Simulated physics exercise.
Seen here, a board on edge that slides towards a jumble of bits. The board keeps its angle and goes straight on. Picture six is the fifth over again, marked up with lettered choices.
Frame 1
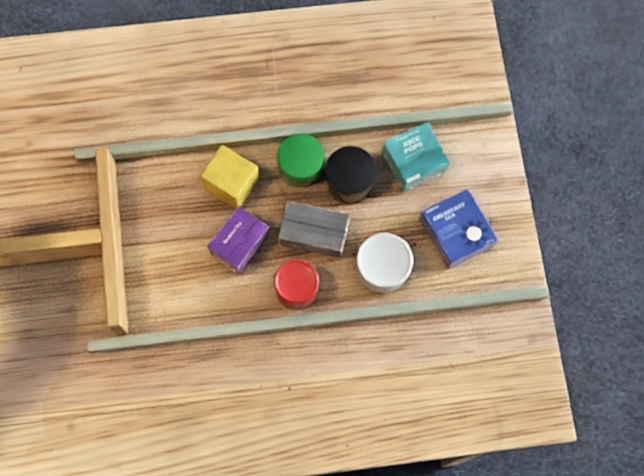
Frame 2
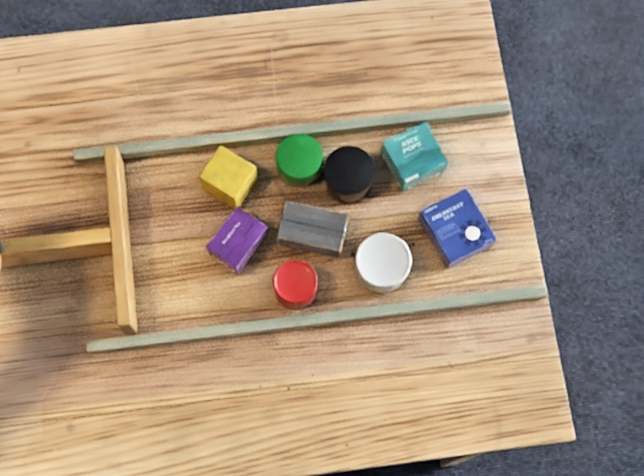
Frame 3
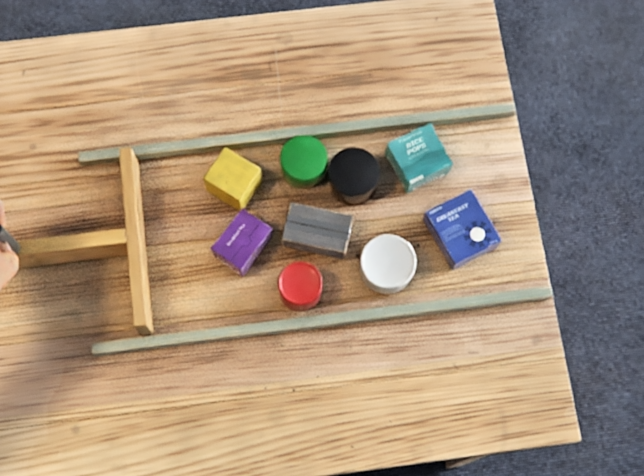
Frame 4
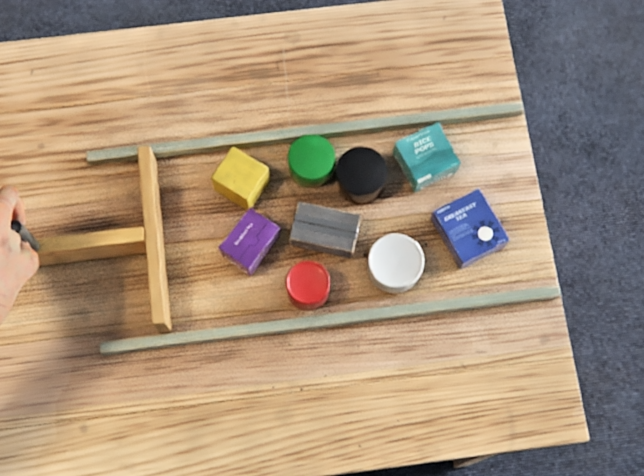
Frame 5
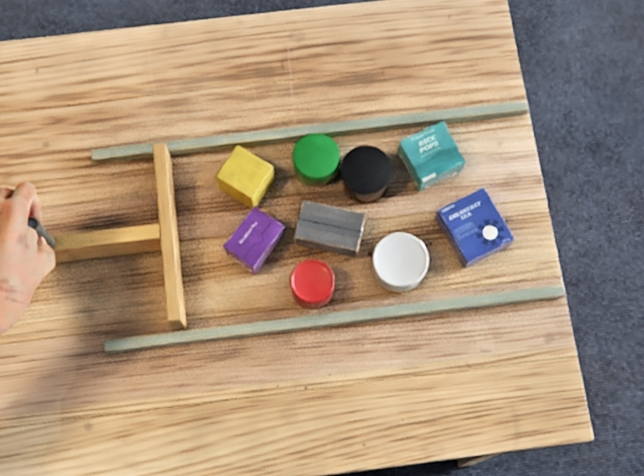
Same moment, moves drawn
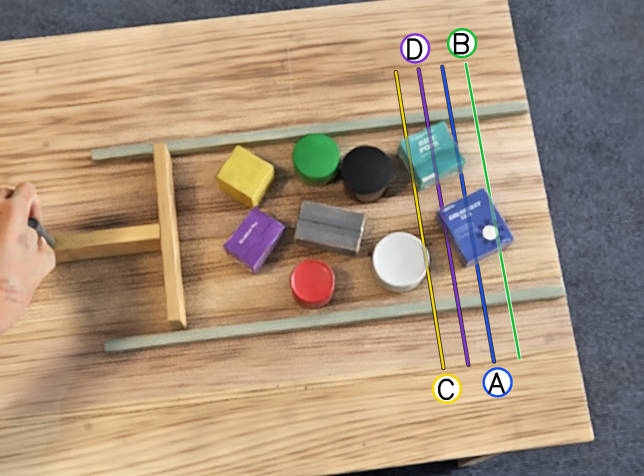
The video shows a wooden board on edge between two pale green strips on a tabletop, sliding slowly right towards a cluster of colourful boxes and round pots, as a hand holding its handle comes into view at left.
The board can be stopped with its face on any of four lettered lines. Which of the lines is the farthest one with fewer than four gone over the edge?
Up to line A.
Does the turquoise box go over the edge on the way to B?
By then, yes.
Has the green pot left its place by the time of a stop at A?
By then, yes.
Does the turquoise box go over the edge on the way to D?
By then, yes.
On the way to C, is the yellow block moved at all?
Yes.
On the copy, A at (467, 208); B at (492, 205); C at (419, 214); D at (442, 211).
On A. First, board (276, 217); black pot (386, 176); green pot (343, 152).
Then, board (386, 204); blue packet (522, 226); turquoise box (486, 148).
Finally, board (468, 194); blue packet over the edge; turquoise box over the edge; two fallen.
By contrast, B drops five; C is within the limit but short; D is within the limit but short.
